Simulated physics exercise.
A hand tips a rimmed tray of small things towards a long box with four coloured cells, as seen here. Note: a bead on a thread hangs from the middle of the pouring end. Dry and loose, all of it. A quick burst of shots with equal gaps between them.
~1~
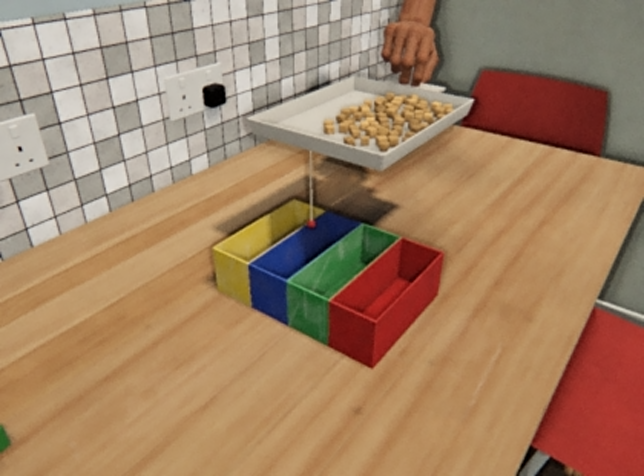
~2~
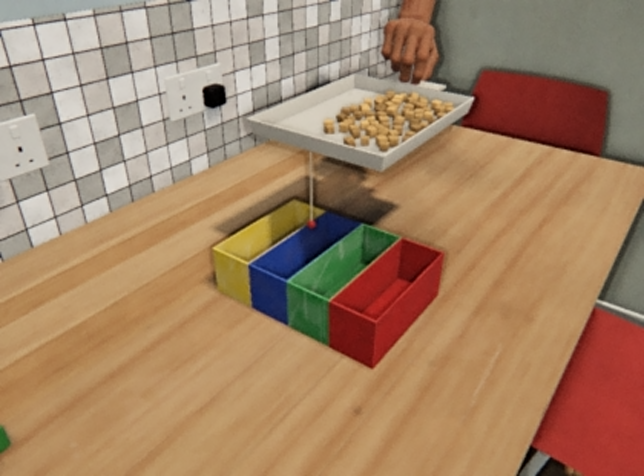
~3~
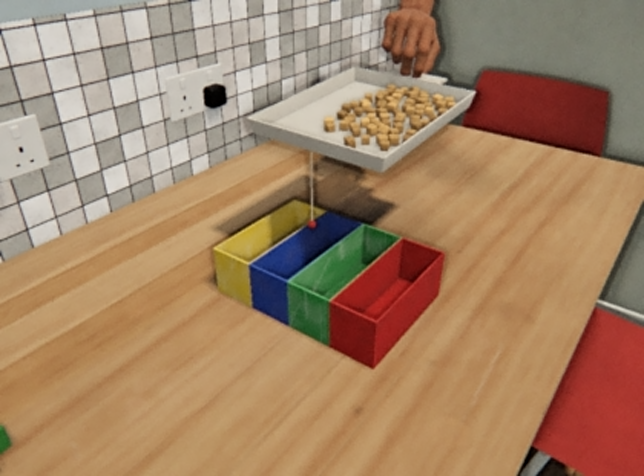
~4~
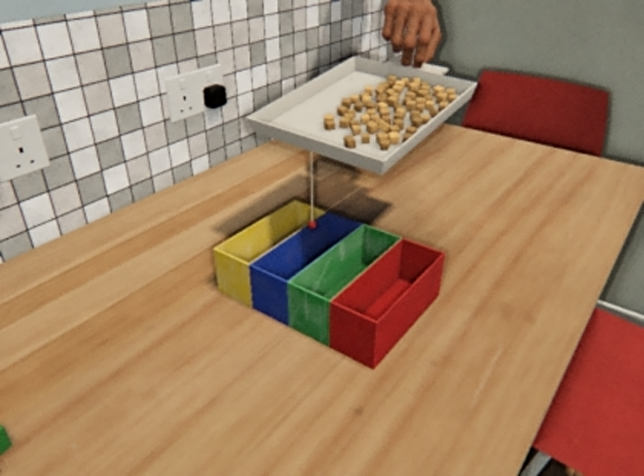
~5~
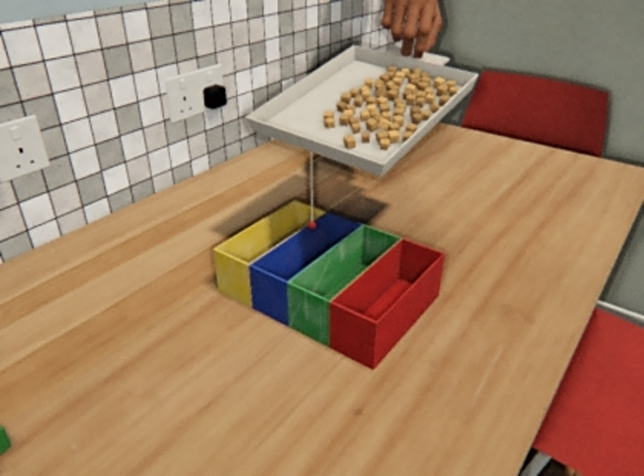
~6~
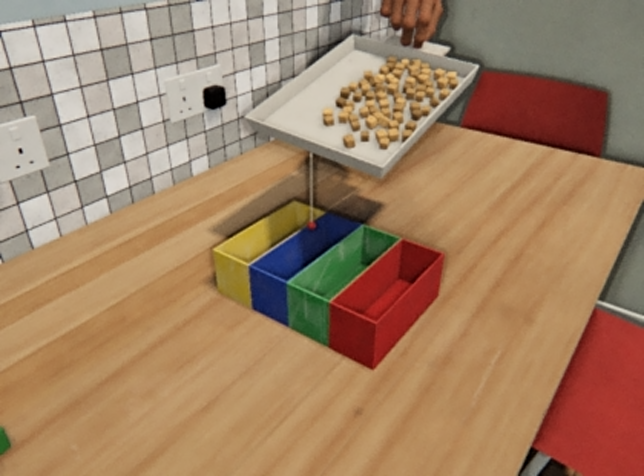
The clip opens on a hand holding a level, rimmed tray of small wooden cubes above a long box with yellow, blue, green and red cells, a bead hanging on a thread beneath. The hand gradually tilts the tray, its right front corner lowest, while the cubes shift slightly and the box stays still.
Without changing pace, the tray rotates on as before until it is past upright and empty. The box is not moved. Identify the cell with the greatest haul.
Greatest haul: Green.
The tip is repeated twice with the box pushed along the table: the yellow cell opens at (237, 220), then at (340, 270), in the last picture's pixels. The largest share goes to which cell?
For the first spot the answer is the red cell, and for the second spot it is the yellow cell.
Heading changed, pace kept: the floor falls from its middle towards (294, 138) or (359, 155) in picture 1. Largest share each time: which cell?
So the first one goes to the cell in yellow and the second to the green cell.
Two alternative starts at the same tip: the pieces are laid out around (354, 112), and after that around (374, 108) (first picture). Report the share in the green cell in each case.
About 30 %, then about 50 %.
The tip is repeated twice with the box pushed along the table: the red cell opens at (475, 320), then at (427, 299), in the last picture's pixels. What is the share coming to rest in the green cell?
Close to 10 in a hundred first, close to 30 in a hundred second.
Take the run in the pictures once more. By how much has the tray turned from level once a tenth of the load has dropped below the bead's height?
It has tipped about 115 degrees.
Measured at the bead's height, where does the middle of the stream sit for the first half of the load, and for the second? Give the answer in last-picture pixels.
The early half goes through (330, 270), the late half through (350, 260).
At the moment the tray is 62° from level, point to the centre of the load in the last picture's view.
Near the pixel (366, 126).
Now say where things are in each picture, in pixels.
The first frame shows corners of the pouring end (253, 118) and (382, 153), level; middle of the load (397, 119), small wooden cubes; bead on its thread (311, 224); yellow cell (232, 273); blue cell (268, 290); green cell (308, 309); red cell (352, 330).
The second frame shows corners of the pouring end (252, 118) and (382, 154), level; middle of the load (397, 118).
The third frame shows corners of the pouring end (253, 117) and (383, 155), tipped barely, lowest at the right corner; middle of the load (398, 114).
The fourth frame shows corners of the pouring end (252, 117) and (382, 158), tipped a little, lowest at the right corner; middle of the load (398, 109).
The fifth frame shows corners of the pouring end (251, 116) and (382, 161), tipped a little, lowest at the right corner; middle of the load (398, 104).
The sixth frame shows corners of the pouring end (250, 116) and (381, 163), tipped clearly, lowest at the right corner; middle of the load (398, 98); yellow cell (233, 275); blue cell (269, 292); green cell (308, 311); red cell (352, 331).
Just after the last frame, tray tipped steeply; every one on the tray.
A moment on, tray tipped past a quarter turn; almost all on the tray; just a few in the red cell; just a few in the blue cell.
Further on, tray tipped past a quarter turn; roughly half in the green cell; roughly a quarter in the red cell; roughly a quarter in the blue cell; just a few in the yellow cell; about a tenth falling or outside the box.
When it is over, tray tipped past a quarter turn; roughly half in the green cell; roughly a quarter in the red cell; roughly a quarter in the blue cell; just a few in the yellow cell; about a tenth outside the box.
